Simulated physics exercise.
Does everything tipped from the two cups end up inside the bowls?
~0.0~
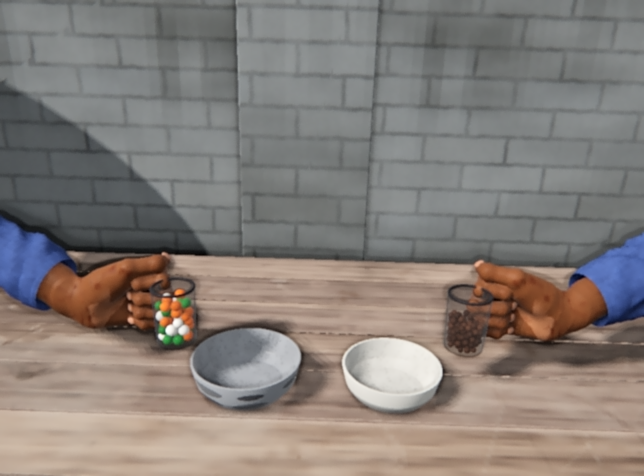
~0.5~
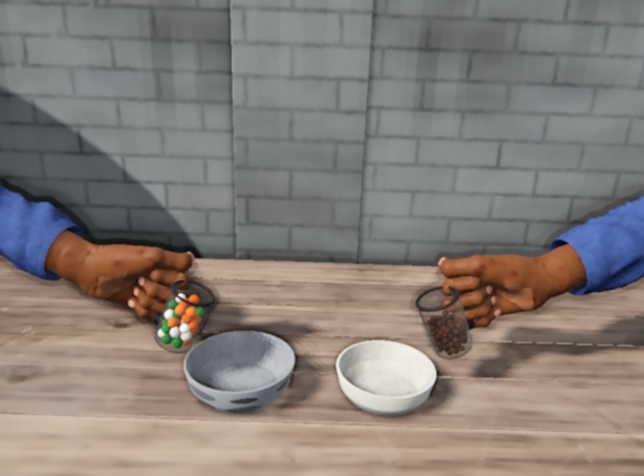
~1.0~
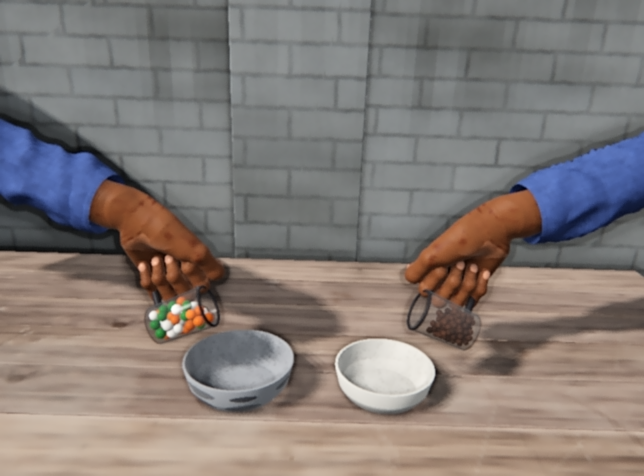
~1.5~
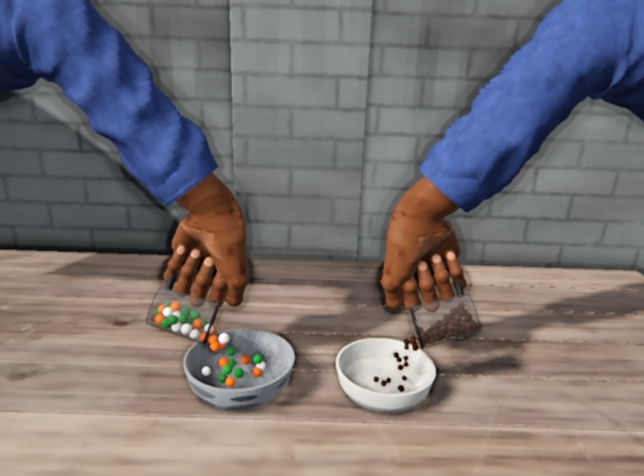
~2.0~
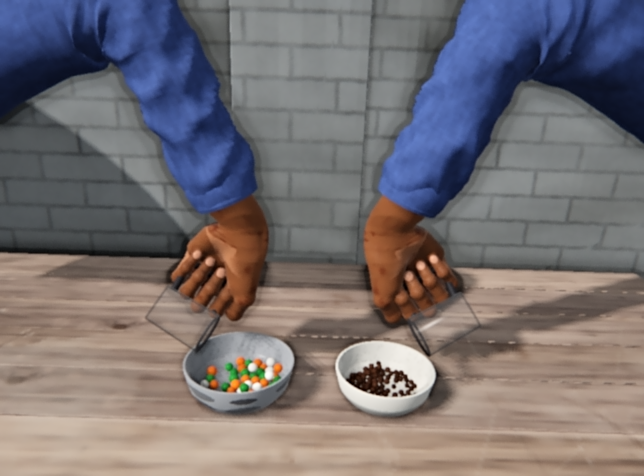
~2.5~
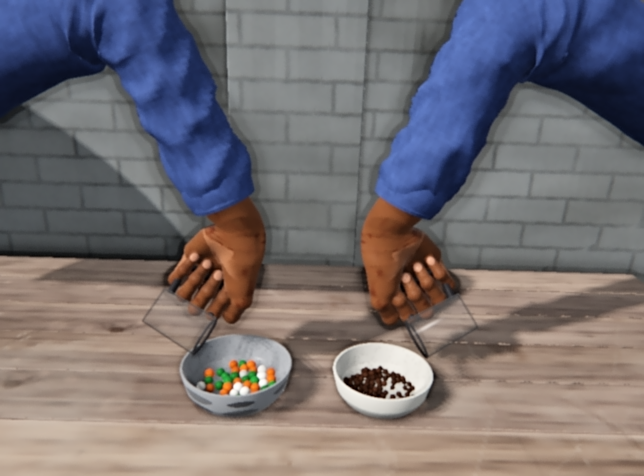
Yes, the colourful candies all end up in the grey bowl on the left, and the brown pieces all end up in the white bowl on the right.
Two hands tip clear cups, emptying colourful candies and brown pieces into separate bowls.
